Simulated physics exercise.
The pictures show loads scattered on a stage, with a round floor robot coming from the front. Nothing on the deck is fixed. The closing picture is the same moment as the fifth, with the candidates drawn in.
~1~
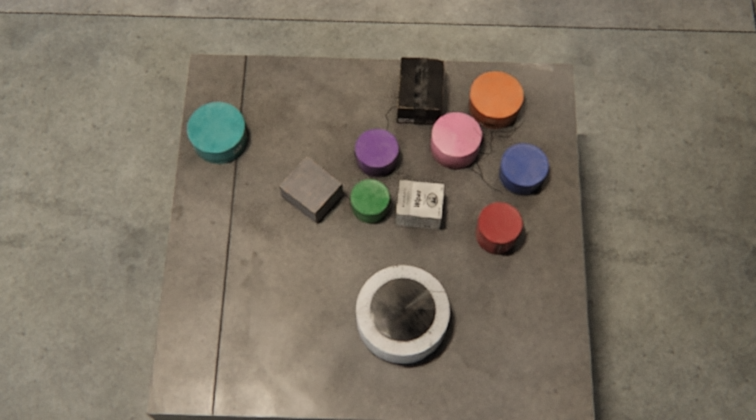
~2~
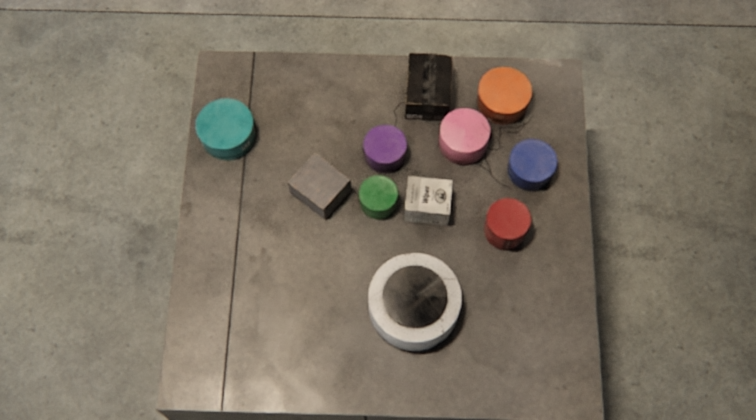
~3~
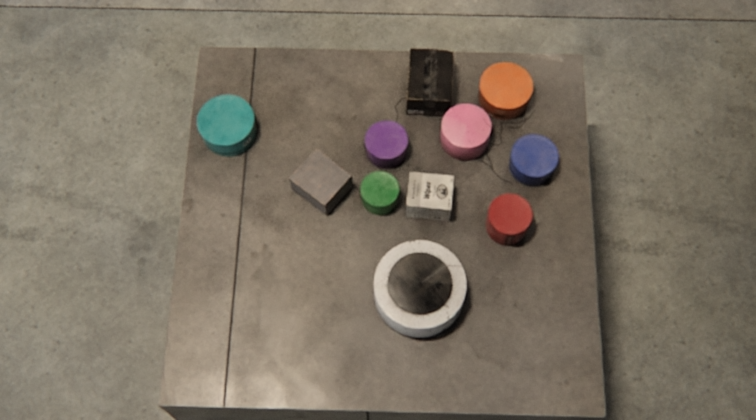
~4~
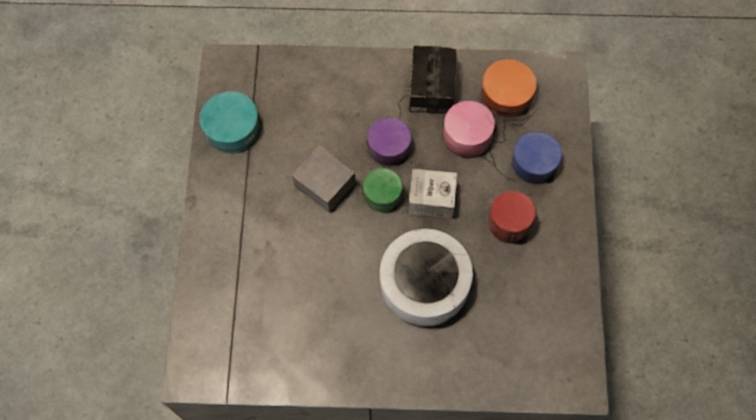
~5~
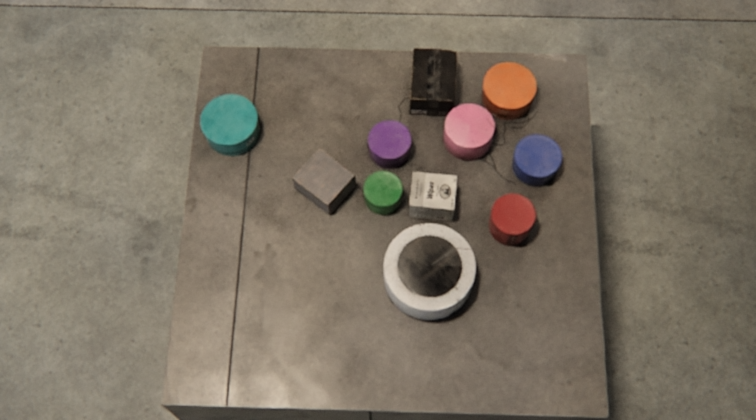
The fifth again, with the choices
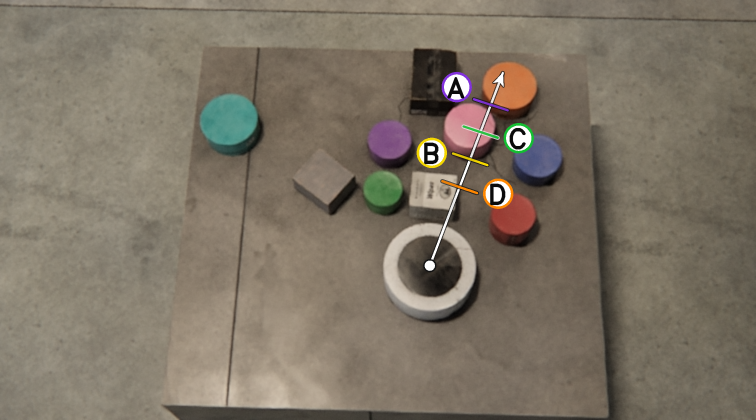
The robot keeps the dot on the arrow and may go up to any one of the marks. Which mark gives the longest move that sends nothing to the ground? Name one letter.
Stop at A.
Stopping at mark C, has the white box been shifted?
By then, yes.
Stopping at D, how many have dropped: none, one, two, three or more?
By then, none.
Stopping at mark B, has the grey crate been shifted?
No.
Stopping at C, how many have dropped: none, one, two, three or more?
The count is none.
On the copy, A at (491, 105); B at (470, 159); C at (481, 132); D at (459, 187); the arrow from (430, 266) to (503, 73); the white dot at (430, 266).
On A. First, robot (452, 211); red pail (518, 217); purple pail (386, 143).
Then, robot (473, 154); black box (428, 68); orange pail (524, 75).
Finally, robot (489, 113); pink canister (488, 57); orange pail (538, 60); nothing has fallen.
By contrast, B is safe but short; C is safe but short; D is safe but short.
